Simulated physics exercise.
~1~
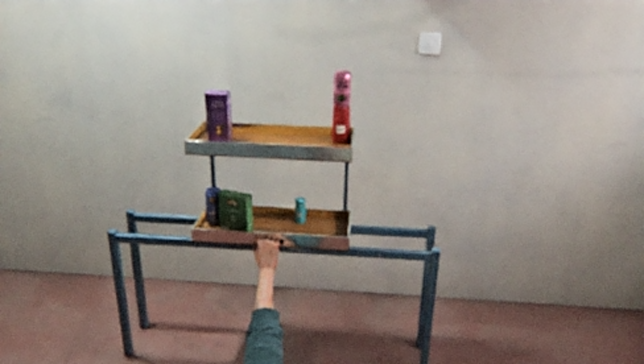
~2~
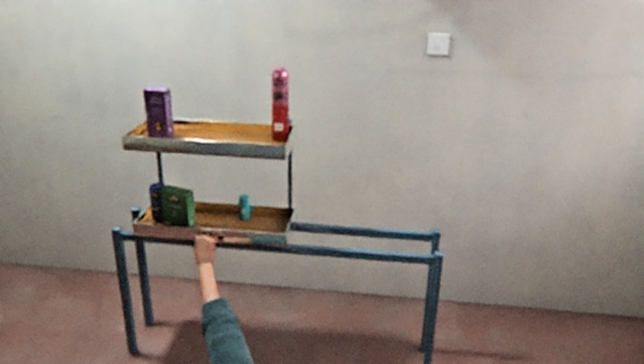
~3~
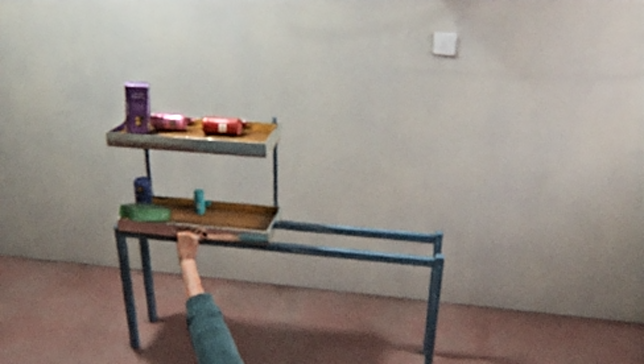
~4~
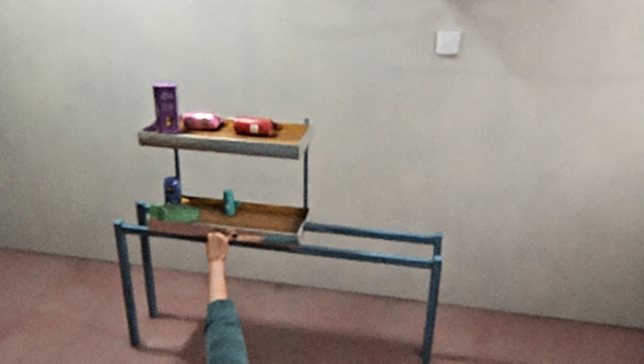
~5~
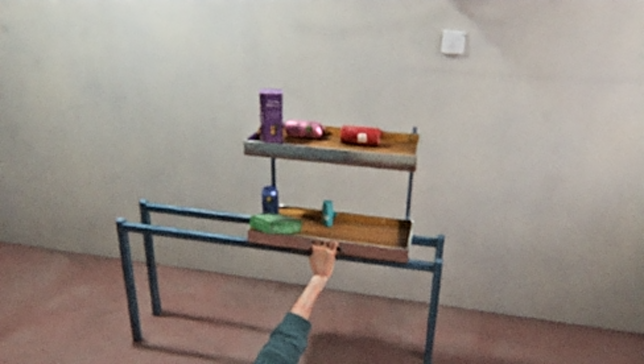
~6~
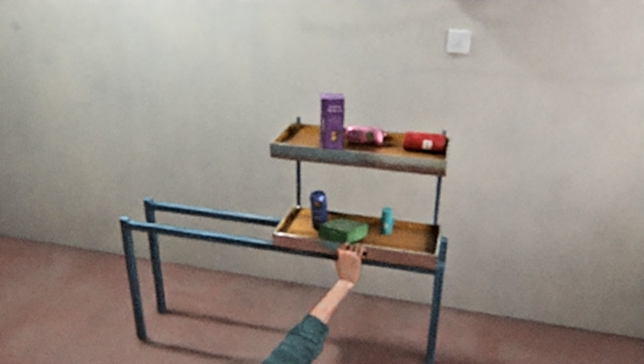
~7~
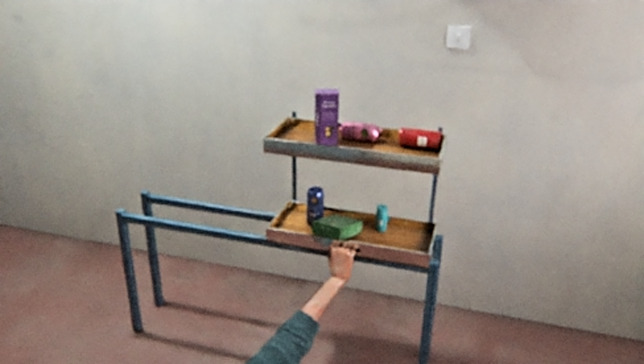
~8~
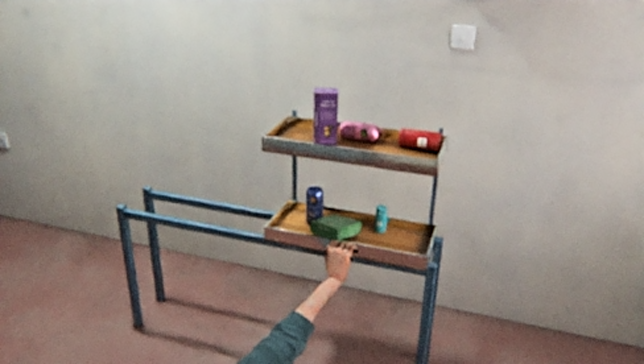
At the start, a hand grips the front of a two-level tray on blue rails, with a purple carton and pink and red containers on top and a green packet, a blue can and a turquoise shaker below, all upright. The hand moves the tray left. By the time it reaches the left end, the pink and red containers and the green packet have toppled. The hand then takes the tray back right, all the way to the right end. There it rests, three items lying down, while the carton, blue can and shaker still stand.
